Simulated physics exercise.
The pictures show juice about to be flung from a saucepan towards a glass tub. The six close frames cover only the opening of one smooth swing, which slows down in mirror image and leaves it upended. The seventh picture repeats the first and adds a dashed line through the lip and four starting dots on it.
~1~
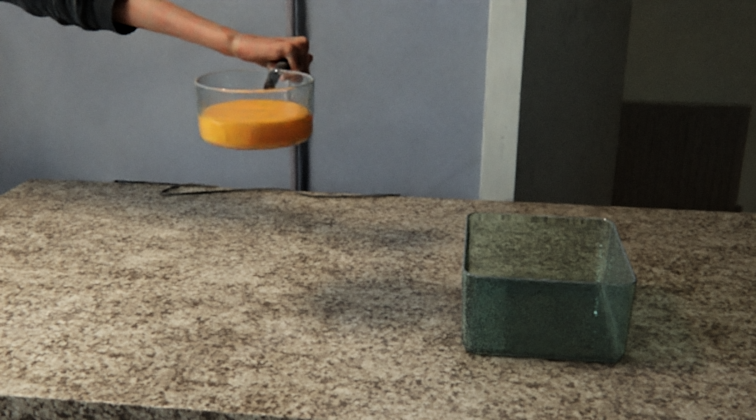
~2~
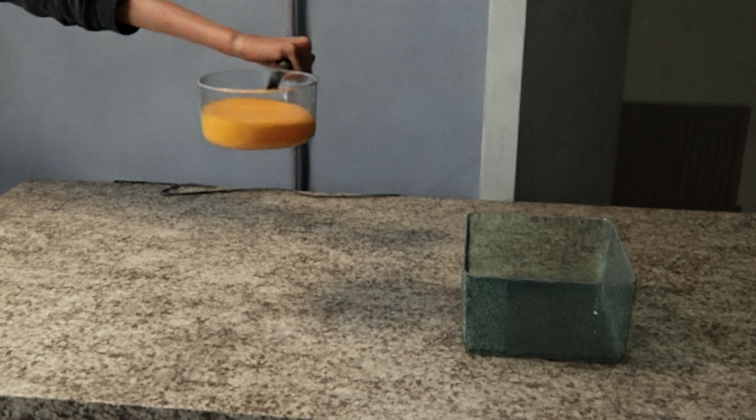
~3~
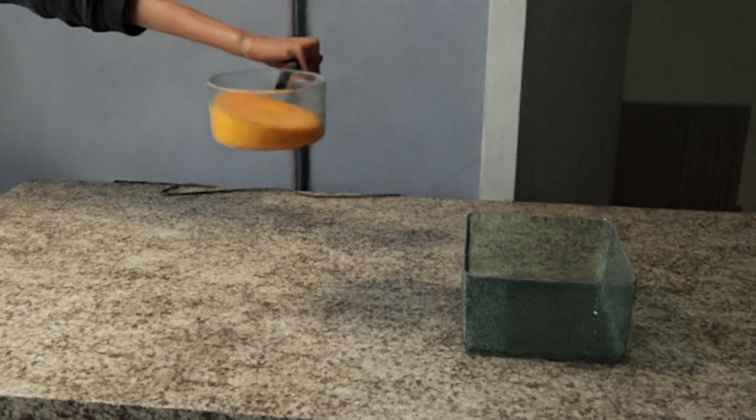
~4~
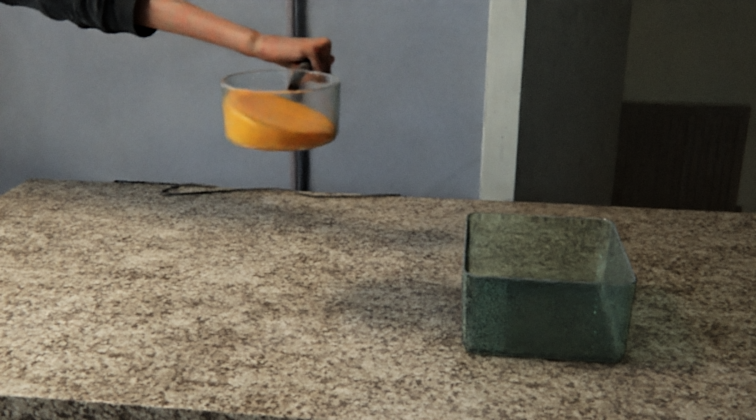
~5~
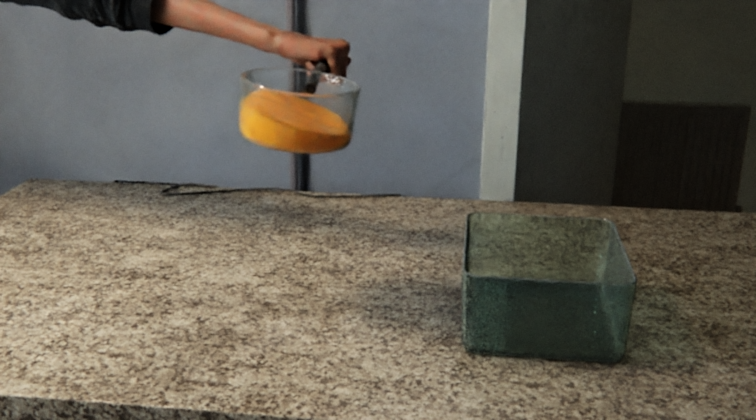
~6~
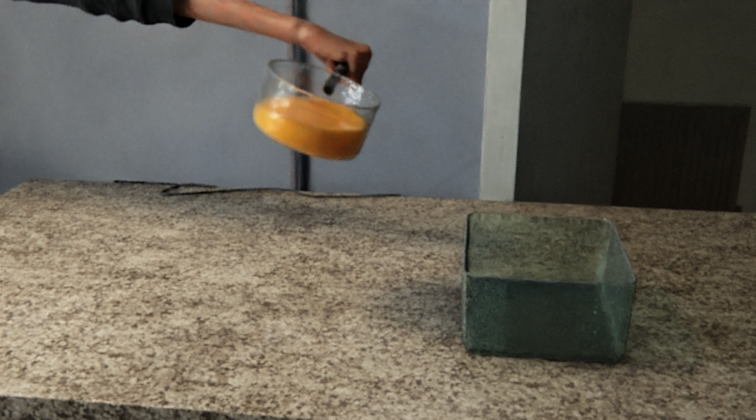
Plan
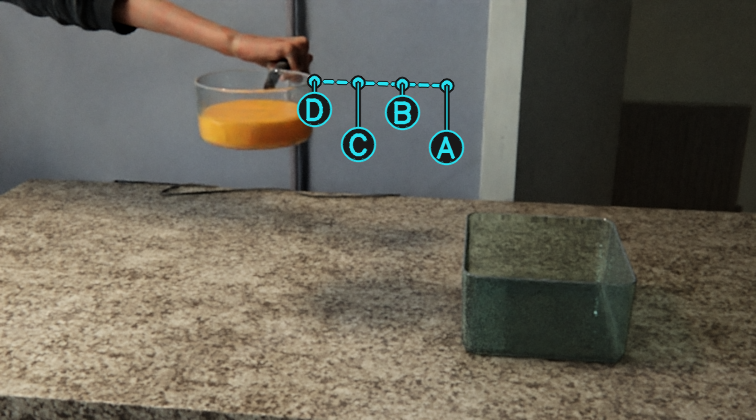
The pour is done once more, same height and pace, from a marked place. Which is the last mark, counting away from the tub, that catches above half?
That is place C.
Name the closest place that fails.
Here it is place D.
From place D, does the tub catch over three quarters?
No, less.
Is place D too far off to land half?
Yes, it does.
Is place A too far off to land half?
No.
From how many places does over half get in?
Three of them.
On the marked copy, A at (446, 85); B at (402, 84); C at (358, 82); D at (314, 81).
With A, about 79 % lands in the tub, 5 % falls short and 16 % goes beside or beyond.
With B, about 88 % lands in the tub, 7 % falls short and 5 % goes beside or beyond.
With C, about 65 % lands in the tub, 24 % falls short and 11 % goes beside or beyond.
With D, about 32 % lands in the tub, 61 % falls short and 7 % goes beside or beyond.
